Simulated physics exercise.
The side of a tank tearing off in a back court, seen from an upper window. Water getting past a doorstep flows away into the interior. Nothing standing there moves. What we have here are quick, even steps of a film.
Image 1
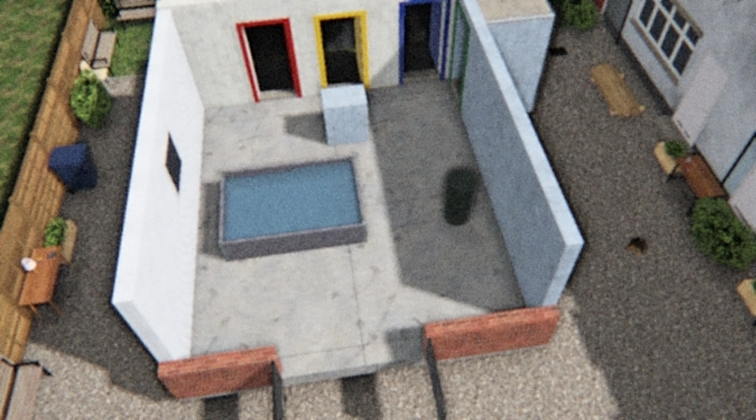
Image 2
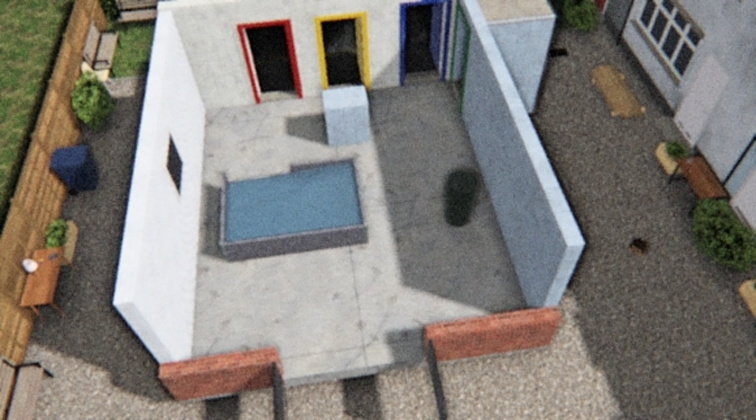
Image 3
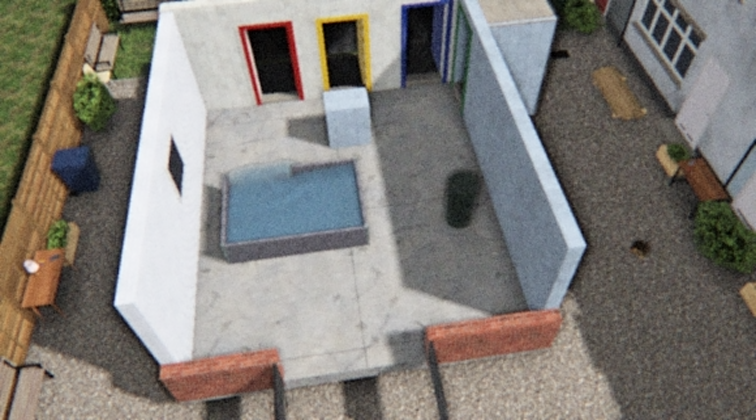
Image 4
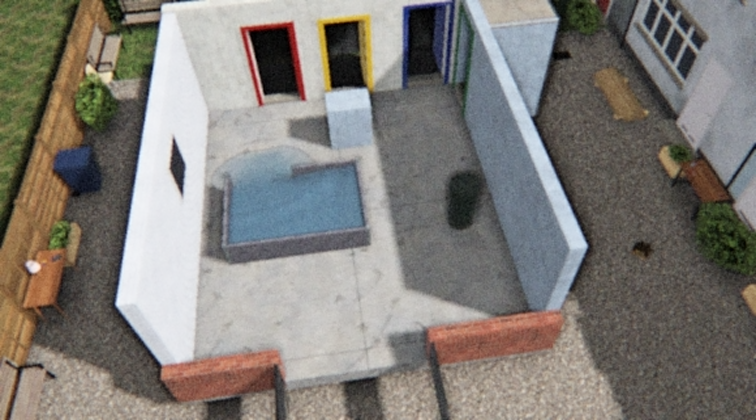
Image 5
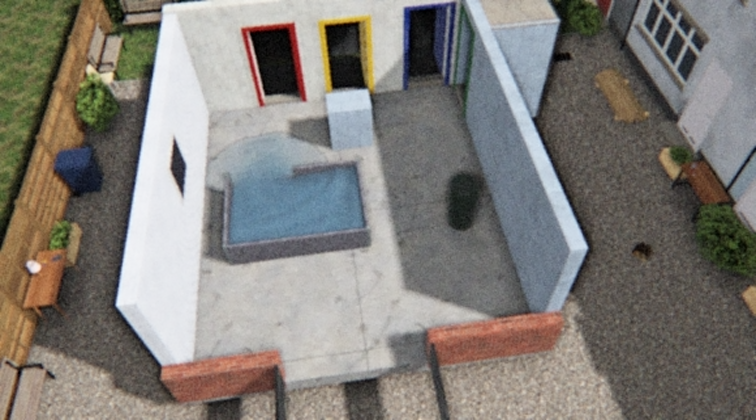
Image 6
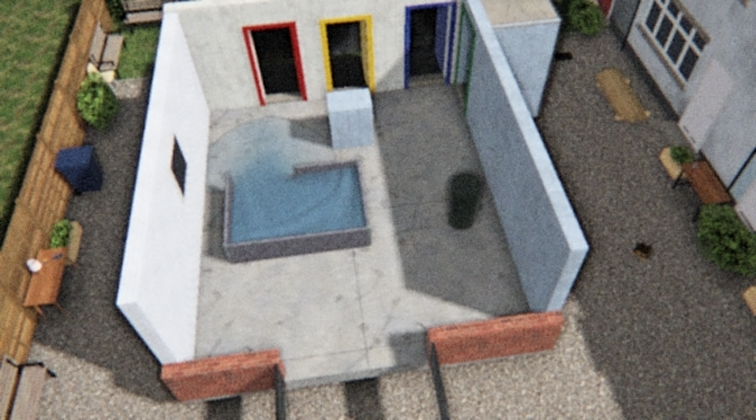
We see a rectangular tank of blue water in a walled court with red, yellow and blue doorways; part of its far side opens, then water pours through the gap and fans out across the pale paving behind it.
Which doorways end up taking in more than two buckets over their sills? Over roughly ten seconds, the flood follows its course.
Blue door: At most two buckets; green door: At most two buckets; yellow door: Over two buckets; red door: Over two buckets.
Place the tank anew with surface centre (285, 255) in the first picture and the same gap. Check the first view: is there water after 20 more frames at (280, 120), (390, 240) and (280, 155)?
Soaked, parched, soaked.
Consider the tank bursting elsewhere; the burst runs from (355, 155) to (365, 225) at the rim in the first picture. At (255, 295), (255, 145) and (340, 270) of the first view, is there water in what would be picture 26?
Taken in turn they're unwetted, unwetted and unwetted.
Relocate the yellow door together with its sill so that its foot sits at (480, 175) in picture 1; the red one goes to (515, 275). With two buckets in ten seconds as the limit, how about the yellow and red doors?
In short: Yellow is under, red is under.
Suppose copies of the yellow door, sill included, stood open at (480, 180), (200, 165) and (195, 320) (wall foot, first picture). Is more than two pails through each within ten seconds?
In order, the new doors go: Undershoots, overshoots, undershoots.
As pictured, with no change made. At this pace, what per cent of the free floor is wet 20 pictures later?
Some 30 per cent.
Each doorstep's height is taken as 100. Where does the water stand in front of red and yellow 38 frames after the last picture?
I reckon it's around 150 and then 170 per cent.
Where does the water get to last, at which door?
It's the green door.
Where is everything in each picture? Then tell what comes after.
In the first picture, the tank at (291, 200) is whole and still.
In the second picture, the front is at a hidden place, out from the gap on the tank's far side.
In the third picture, water pours out on the tank's far side and has run to a hidden place.
In the fourth picture, the front is at (290, 150), out from the gap on the tank's far side.
In the fifth picture, the front is at (279, 135), out from the gap on the tank's far side.
In the sixth picture, water pours out on the tank's far side and has run to (279, 119).
A moment on, water covers 20 % of the floor; the blue door not reached, the green door not reached, the yellow door not reached, the red door under two buckets in.
Next, water covers 20 % of the floor; the blue door not reached, the green door not reached, the yellow door wet at the sill, nothing in, the red door over two buckets in.
Then, water covers 30 % of the floor; the blue door wet at the sill, nothing in, the green door not reached, the yellow door under two buckets in, the red door far over two buckets in.
Later, water covers 50 % of the floor; the blue door under two buckets in, the green door under two buckets in, the yellow door over two buckets in, the red door far over two buckets in.
In the end, water covers 85 % of the floor; the blue door under two buckets in, the green door under two buckets in, the yellow door over two buckets in, the red door far over two buckets in.
